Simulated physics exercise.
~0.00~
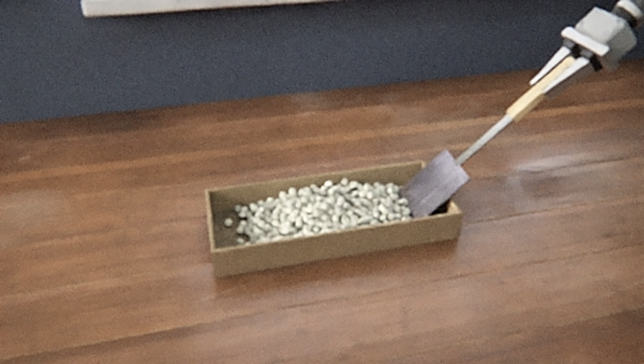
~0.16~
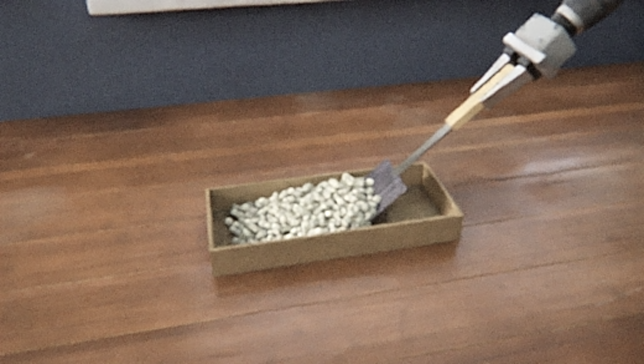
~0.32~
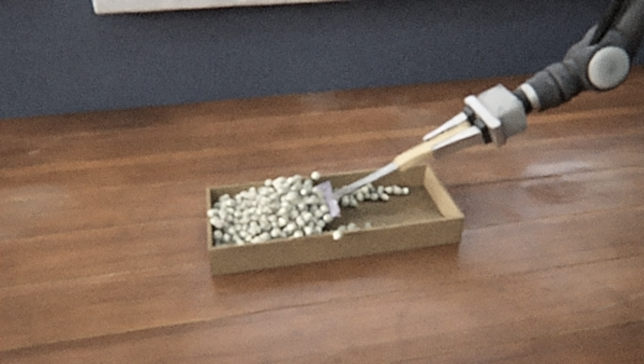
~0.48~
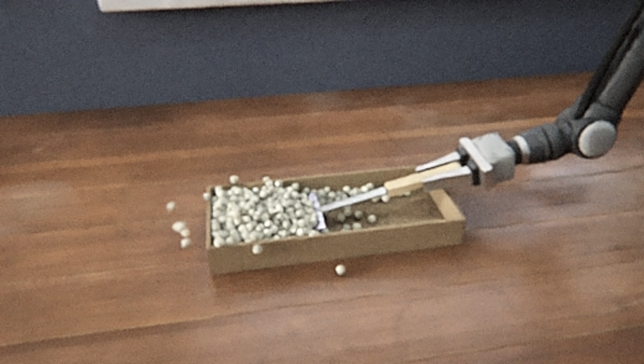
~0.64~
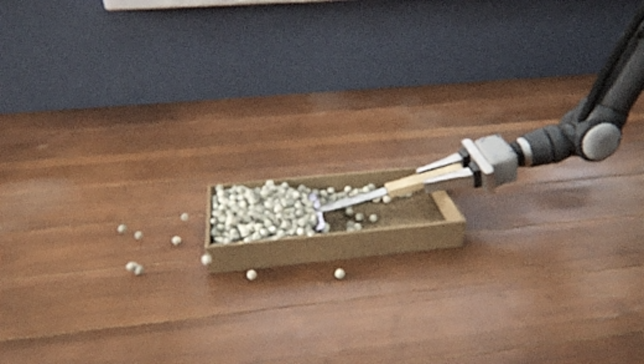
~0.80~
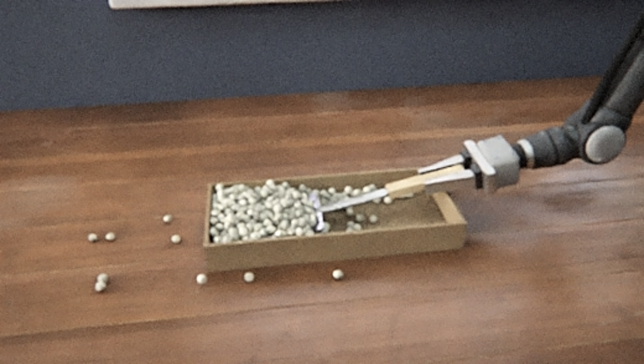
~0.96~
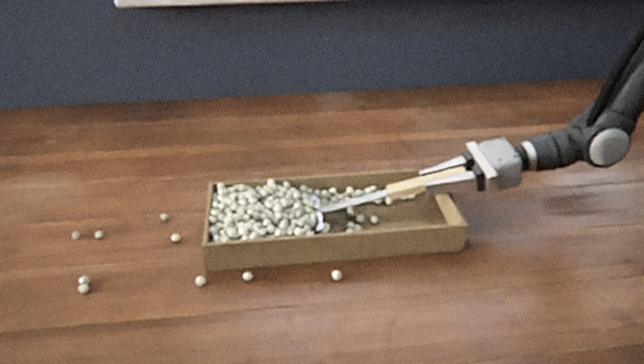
A robot arm pushes pale beads left along a tray with a paddle, spilling a few.
